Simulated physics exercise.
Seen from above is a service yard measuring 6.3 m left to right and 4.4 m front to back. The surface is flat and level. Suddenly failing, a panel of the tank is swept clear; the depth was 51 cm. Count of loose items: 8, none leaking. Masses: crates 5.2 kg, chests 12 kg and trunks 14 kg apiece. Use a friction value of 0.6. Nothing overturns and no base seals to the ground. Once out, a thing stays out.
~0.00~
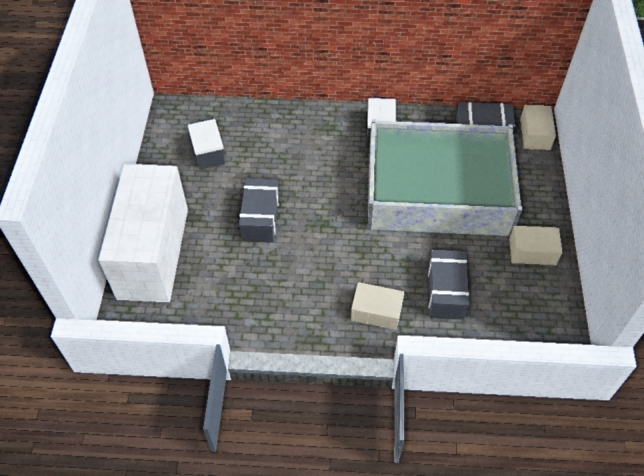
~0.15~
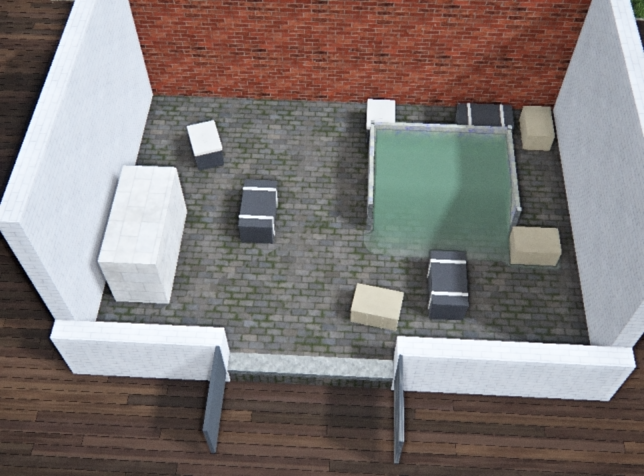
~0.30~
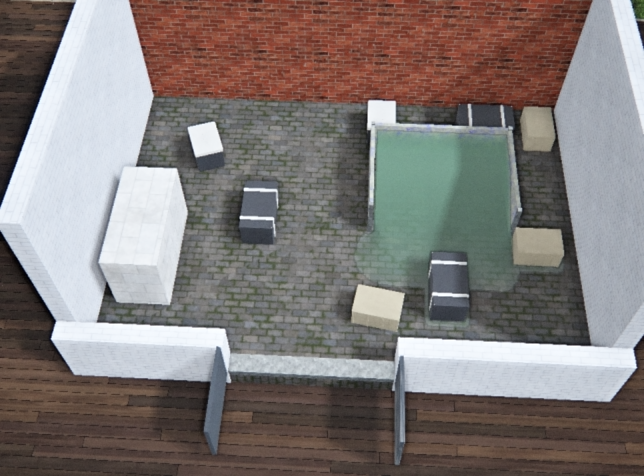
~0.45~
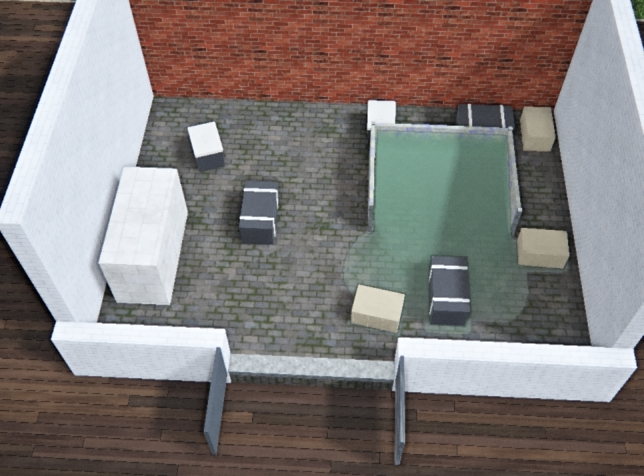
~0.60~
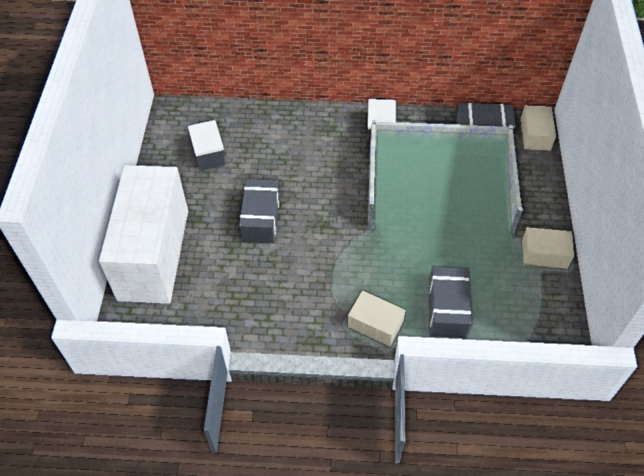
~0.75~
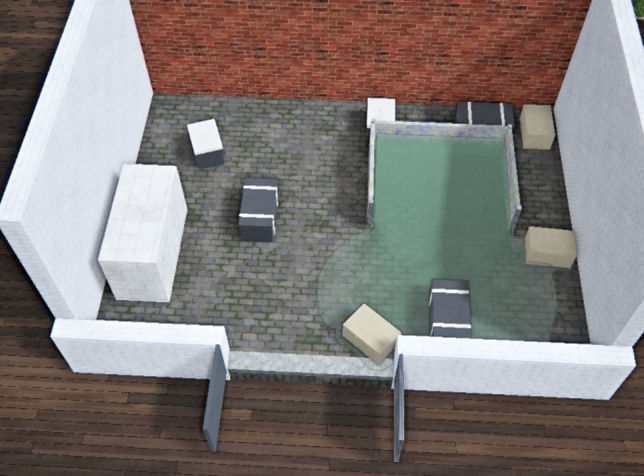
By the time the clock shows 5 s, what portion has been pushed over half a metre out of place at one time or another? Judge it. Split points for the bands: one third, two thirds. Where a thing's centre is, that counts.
My call: One third to two thirds.
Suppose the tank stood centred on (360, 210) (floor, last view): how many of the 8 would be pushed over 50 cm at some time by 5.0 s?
That gives 3 of them.
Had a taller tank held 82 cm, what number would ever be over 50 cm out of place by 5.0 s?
Result: 6.
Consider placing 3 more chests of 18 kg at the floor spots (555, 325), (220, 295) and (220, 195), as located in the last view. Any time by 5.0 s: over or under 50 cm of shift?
Check, in order - exceeded, not exceeded, not exceeded.
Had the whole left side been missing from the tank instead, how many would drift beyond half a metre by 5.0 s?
Then it comes to 2 of them.
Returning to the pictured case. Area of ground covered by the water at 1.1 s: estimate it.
I'd put it close to 9.5 m2.
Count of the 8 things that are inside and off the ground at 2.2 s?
Count at that moment: 1.
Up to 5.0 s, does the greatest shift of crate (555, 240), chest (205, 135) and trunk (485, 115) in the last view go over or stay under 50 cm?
Well, in turn that's topping it, not reaching it, not reaching it.
After 1.1 s 2 of 8 are over 50 cm from their spots; 1 afloat.
After 2.2 s 2 of 8 are over 50 cm from their spots; 1 afloat.
After 3.5 s 2 of 8 are over 50 cm from their spots; 3 afloat.
After 5.0 s 3 of 8 are over 50 cm from their spots, and 3 have been at some point; 3 afloat.
